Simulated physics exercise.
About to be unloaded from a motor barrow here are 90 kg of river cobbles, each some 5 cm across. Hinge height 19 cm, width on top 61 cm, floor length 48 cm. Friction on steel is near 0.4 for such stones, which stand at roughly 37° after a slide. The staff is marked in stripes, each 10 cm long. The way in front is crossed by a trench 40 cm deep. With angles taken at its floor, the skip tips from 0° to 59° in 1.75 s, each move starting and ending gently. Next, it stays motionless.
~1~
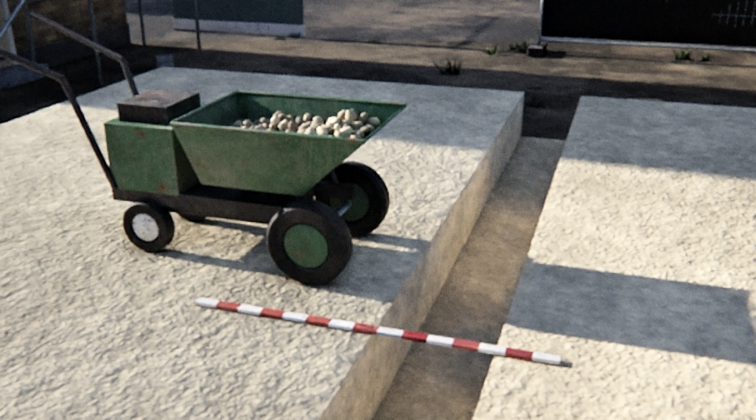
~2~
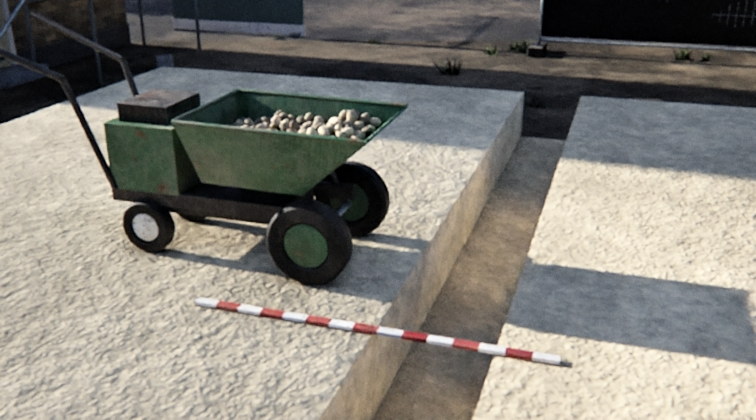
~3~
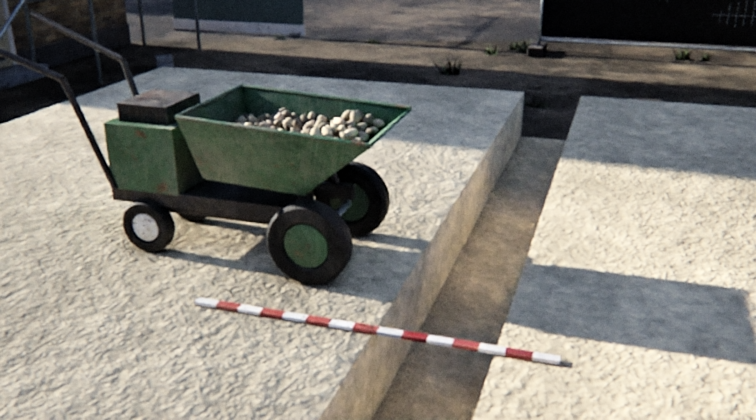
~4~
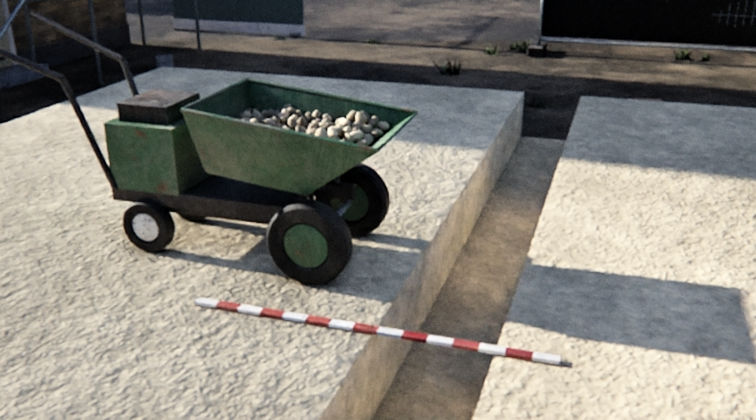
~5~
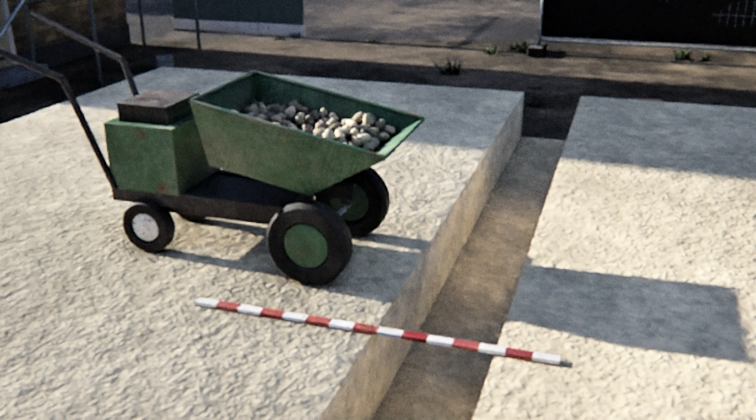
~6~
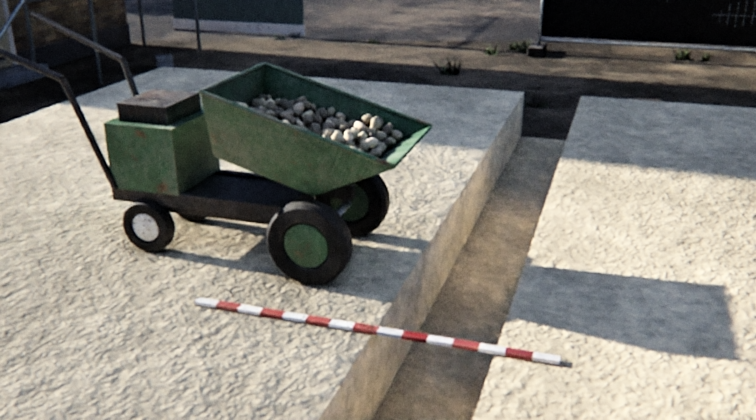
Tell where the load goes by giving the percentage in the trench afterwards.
About 99 per cent of the load is in the trench.
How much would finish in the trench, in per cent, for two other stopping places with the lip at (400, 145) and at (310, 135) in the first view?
Near 70 and near 100 percent.
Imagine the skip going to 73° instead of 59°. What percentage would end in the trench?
I'd expect around 100 in a hundred.
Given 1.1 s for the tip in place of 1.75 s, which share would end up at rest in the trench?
I'd put it at some 95 in a hundred.
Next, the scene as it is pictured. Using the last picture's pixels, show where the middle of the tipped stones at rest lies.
Somewhere around (479, 342) in the last picture.
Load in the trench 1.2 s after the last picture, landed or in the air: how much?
About 25 per cent by then.
Then, 0.7 s after the last picture the floor is at 50°, 100 % in the skip; the foremost stones are at (435, 187).
Then, 1.2 s after the last picture the floor is at 59°, 77 % in the skip, 23 % in the trench; the foremost stones are at (509, 332).
Then, 1.6 s after the last picture the floor is at 59°, 43 % in the skip, 56 % in the trench, 1 % past the trench; the foremost stones are at (538, 281).
Then, 3.6 s after the last picture the floor is at 59°, 0 % in the skip, 99 % in the trench, 1 % past the trench; the foremost stones are at (565, 300).
